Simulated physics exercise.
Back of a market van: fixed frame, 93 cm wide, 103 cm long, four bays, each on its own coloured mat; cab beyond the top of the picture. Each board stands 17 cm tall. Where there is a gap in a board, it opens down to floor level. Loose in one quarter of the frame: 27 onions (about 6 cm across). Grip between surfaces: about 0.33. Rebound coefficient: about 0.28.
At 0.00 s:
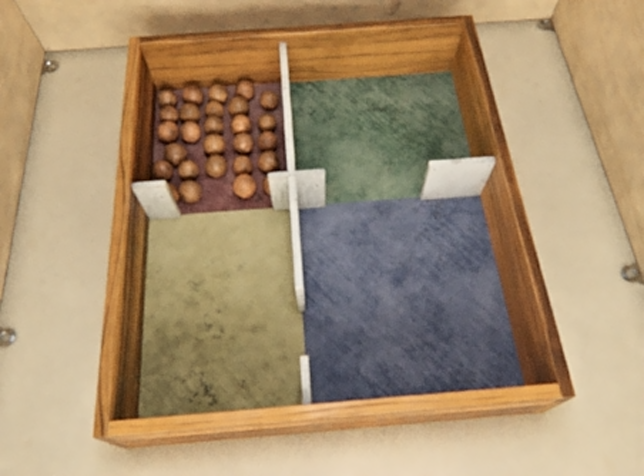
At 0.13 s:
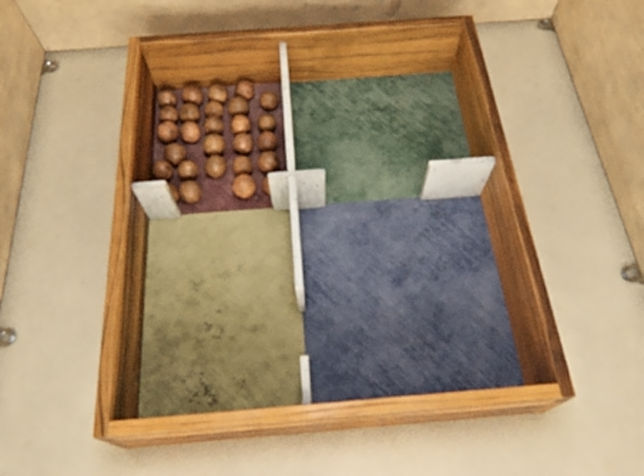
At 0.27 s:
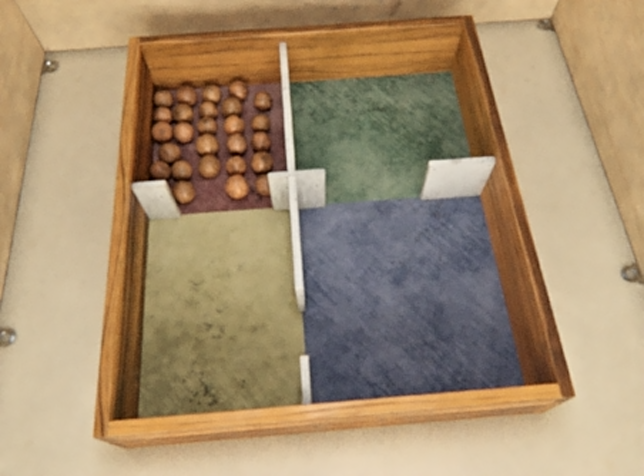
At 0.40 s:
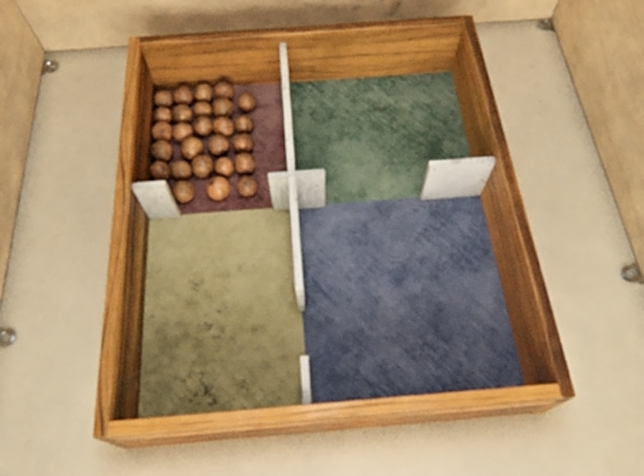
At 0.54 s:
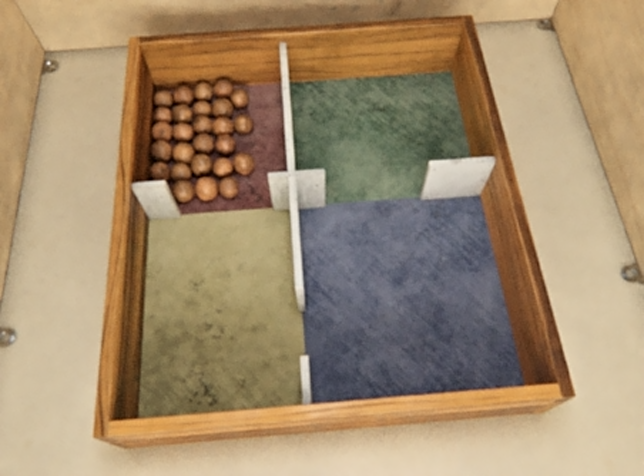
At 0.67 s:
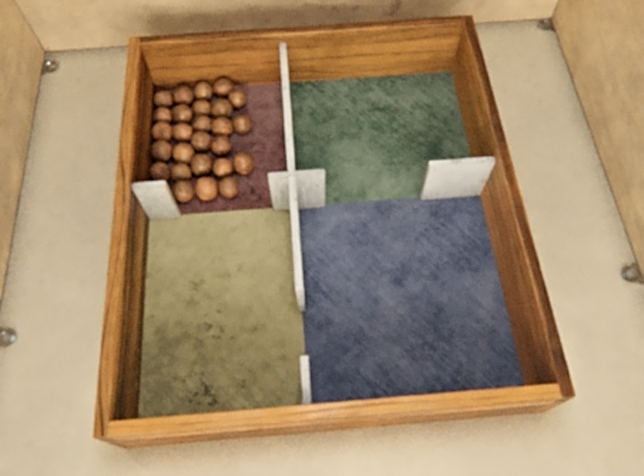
A cluster of round brown onions shifted left across the red mat in the upper-left bay, bunching against the wooden side, then barely moved, while the green, yellow and blue bays stayed empty.
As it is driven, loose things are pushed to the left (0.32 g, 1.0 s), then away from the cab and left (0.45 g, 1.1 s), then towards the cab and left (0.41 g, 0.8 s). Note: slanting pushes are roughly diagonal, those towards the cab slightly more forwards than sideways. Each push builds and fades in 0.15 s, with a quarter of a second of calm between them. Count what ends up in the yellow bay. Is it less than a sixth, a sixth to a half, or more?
I'd say somewhere from a sixth to half of the onions come to rest in the yellow bay.
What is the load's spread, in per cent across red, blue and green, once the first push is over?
You'd see red holding 100, blue holding 0 and green holding 0 per cent.
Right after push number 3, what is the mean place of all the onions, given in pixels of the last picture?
About (177, 182).
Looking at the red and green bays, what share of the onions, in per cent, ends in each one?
Final split, approximately: Red 60 in a hundred, green 0 in a hundred.
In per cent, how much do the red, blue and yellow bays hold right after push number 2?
In per cent: Red 50, blue 0 and yellow 50.
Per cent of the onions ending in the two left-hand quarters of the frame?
Share: About 100 in a hundred.
After push 1 (1.24 s), 27 in the red bay.
After push 2 (2.59 s), 14 in the red bay and 13 in the yellow bay.
After push 3 (3.64 s), 16 in the red bay and 11 in the yellow bay.
Final count (at 4.00 s), 16 in the red bay and 11 in the yellow bay. Asked share, 11 of 27, 41 per cent.
